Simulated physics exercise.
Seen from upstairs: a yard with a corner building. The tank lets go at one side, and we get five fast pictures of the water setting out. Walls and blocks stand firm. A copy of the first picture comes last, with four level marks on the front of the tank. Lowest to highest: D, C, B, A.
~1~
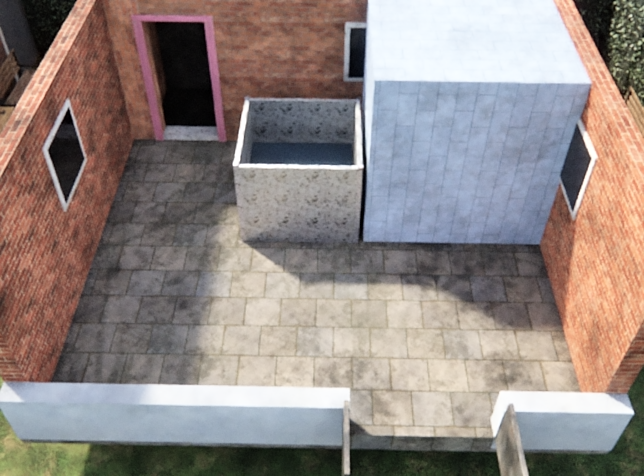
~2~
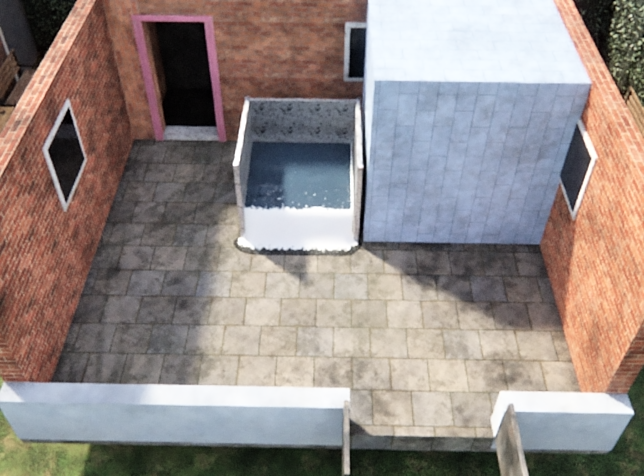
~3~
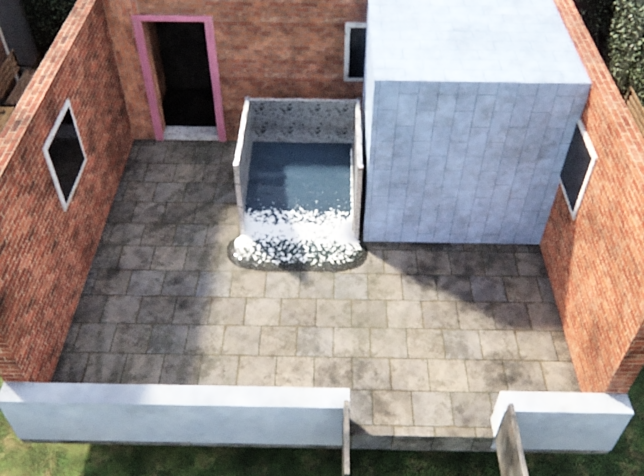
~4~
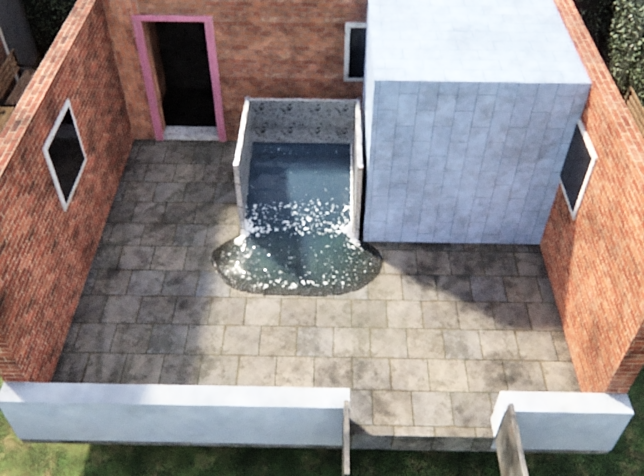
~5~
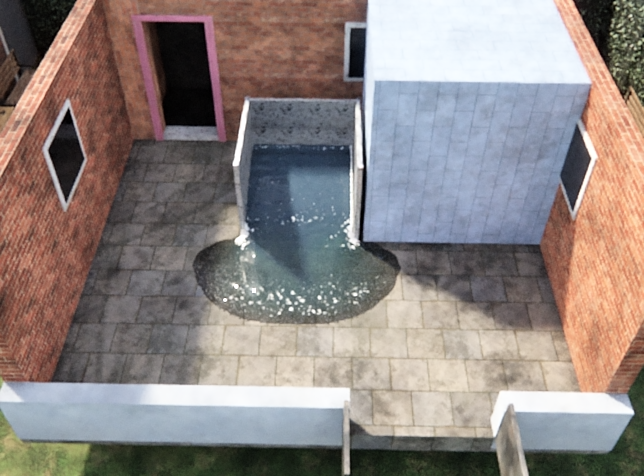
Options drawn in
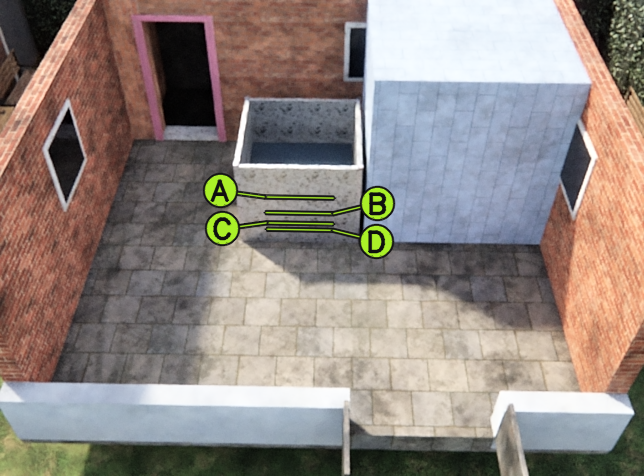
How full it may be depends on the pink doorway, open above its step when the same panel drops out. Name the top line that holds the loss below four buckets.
A will do.
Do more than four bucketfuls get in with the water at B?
No, not at all.
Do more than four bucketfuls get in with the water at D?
No, that is safe.
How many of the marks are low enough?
All of them.
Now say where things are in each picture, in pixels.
Water in the tank at rest, its middle at (301, 174); foot of the pink doorway at (192, 140); open gate at (425, 387).
Water covers 2 % of the ground and shows as far out as (242, 242).
Water covers 4 % of the ground and shows as far out as (236, 256).
Water covers 8 % of the ground and shows as far out as (224, 272).
Water covers 13 % of the ground and shows as far out as (233, 307).
On the marked copy, A at (299, 197); B at (299, 213); C at (299, 223); D at (299, 229); from the bottom up D, C, B, A.
If A is chosen, a bucket or two gets in.
If B is chosen, nothing gets over.
If C is chosen, nothing gets over.
If D is chosen, nothing gets over.
